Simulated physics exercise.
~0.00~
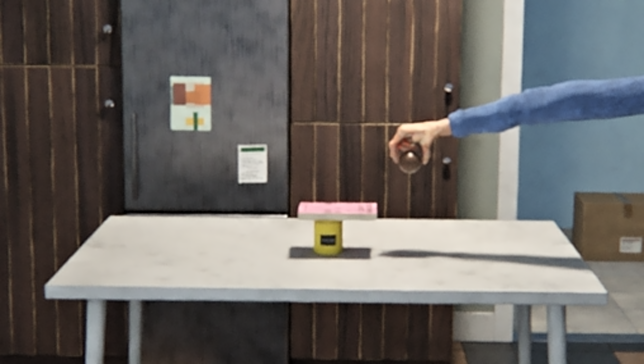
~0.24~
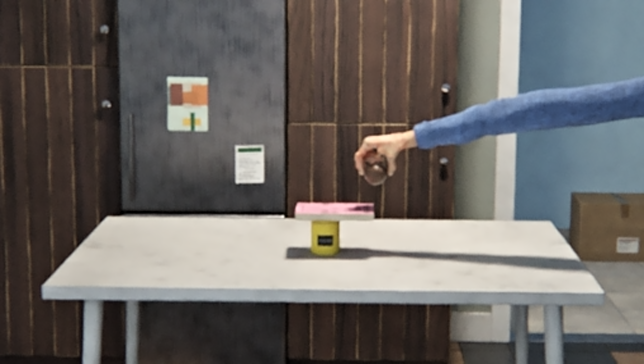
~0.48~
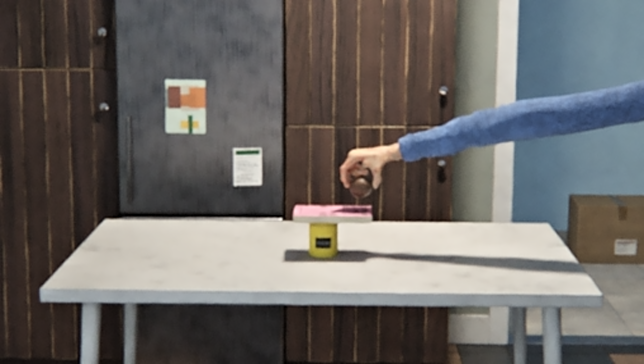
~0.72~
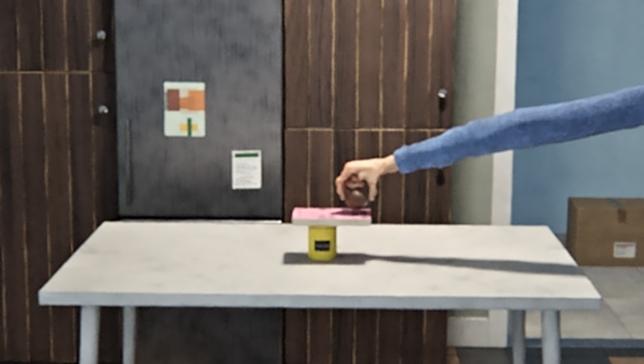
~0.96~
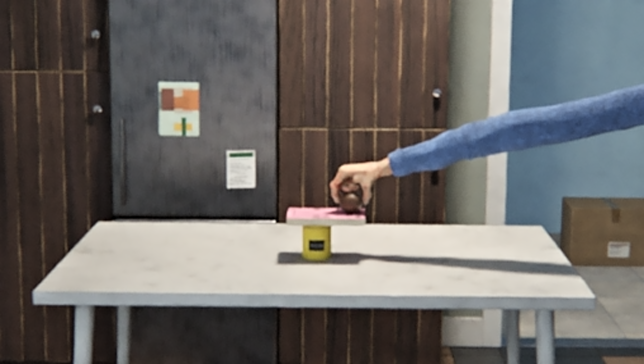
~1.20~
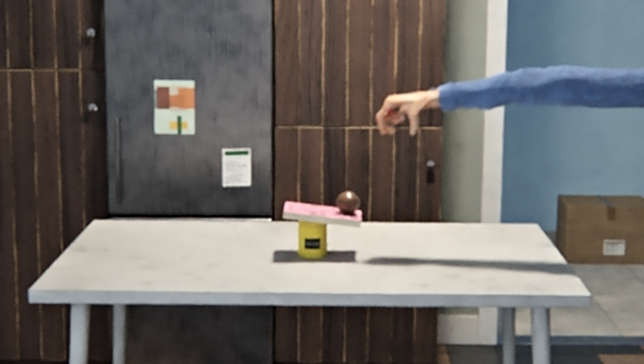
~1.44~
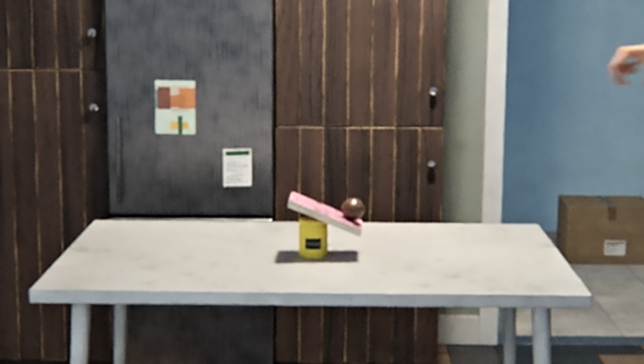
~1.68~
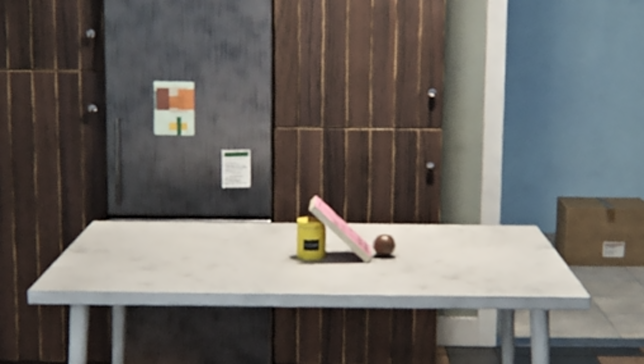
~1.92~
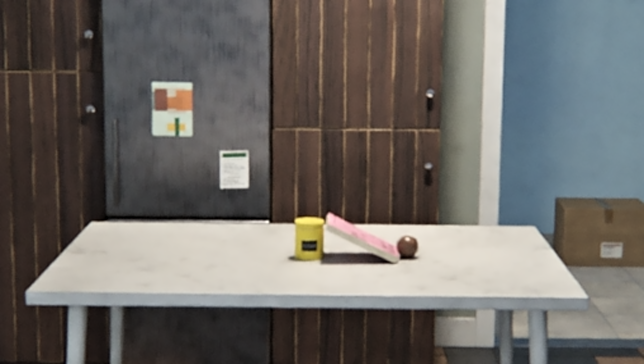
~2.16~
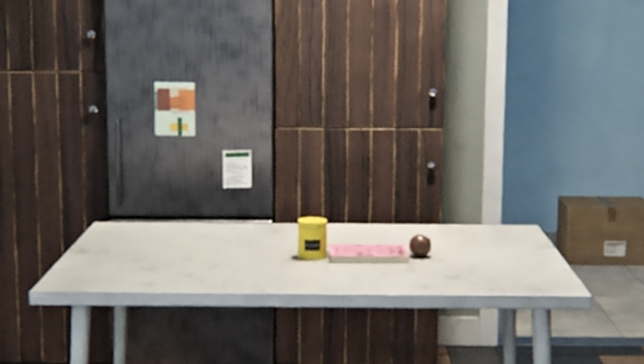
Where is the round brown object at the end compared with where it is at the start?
At the start it is held in a hand in the air, above and to the right of the book and jar. At the end it rests on the table, just to the right of the fallen pink book.
